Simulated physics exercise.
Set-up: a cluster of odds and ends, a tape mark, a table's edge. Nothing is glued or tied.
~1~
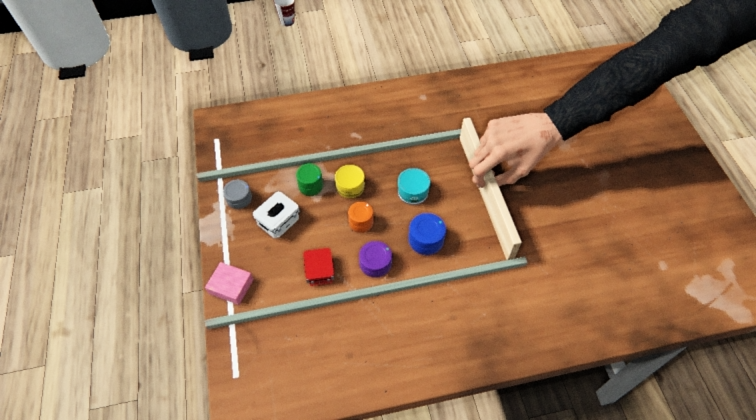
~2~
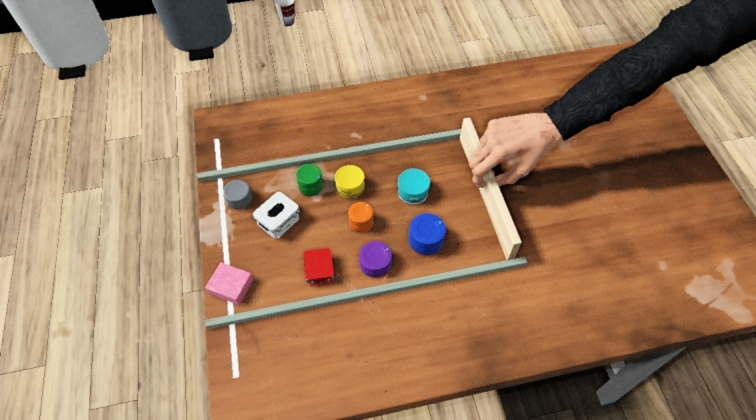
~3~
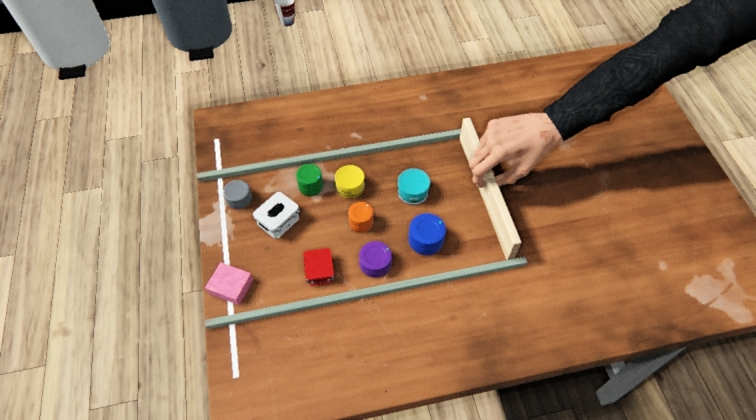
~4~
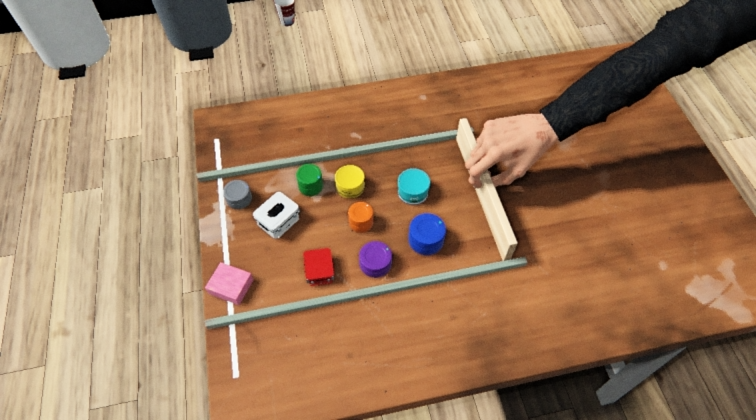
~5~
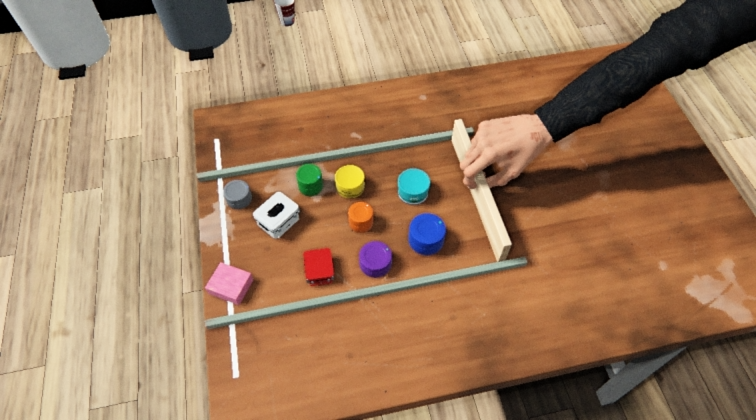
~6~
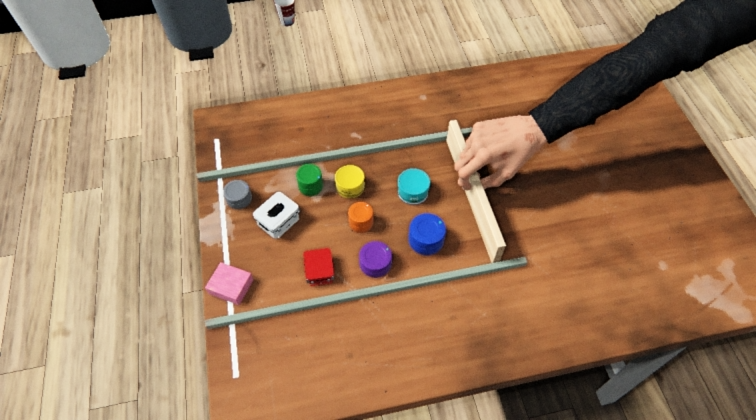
The clip shows coloured lids, blocks and a white case lying still between two rails on a wooden table, near a white tape line, while a hand at the right slides a wooden board slightly left toward them.
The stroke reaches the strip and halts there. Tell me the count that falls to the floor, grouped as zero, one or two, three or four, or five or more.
The count is five or more.
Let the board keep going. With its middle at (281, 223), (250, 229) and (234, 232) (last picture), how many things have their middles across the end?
The numbers are 0, 1 and 5.
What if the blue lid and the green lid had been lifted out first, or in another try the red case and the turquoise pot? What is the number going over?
Count of fallen: 4 / 3.
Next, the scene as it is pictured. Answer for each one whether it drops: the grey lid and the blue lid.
Grey lid: Down; blue lid: Still up.
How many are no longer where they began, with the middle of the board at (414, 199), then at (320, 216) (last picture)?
Tally at point one: 2; at point two: 8.
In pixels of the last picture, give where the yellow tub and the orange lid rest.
Final centres, in order: Near (205, 194), near (211, 242).
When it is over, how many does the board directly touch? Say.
All in all, 5.
Soon after, none off yet; pink block at rest near (230, 284); grey lid at rest near (238, 195); white case at rest near (277, 216).
In the end, the number that fall off is five or more; gone, green lid, red case, white case, grey lid and pink block.
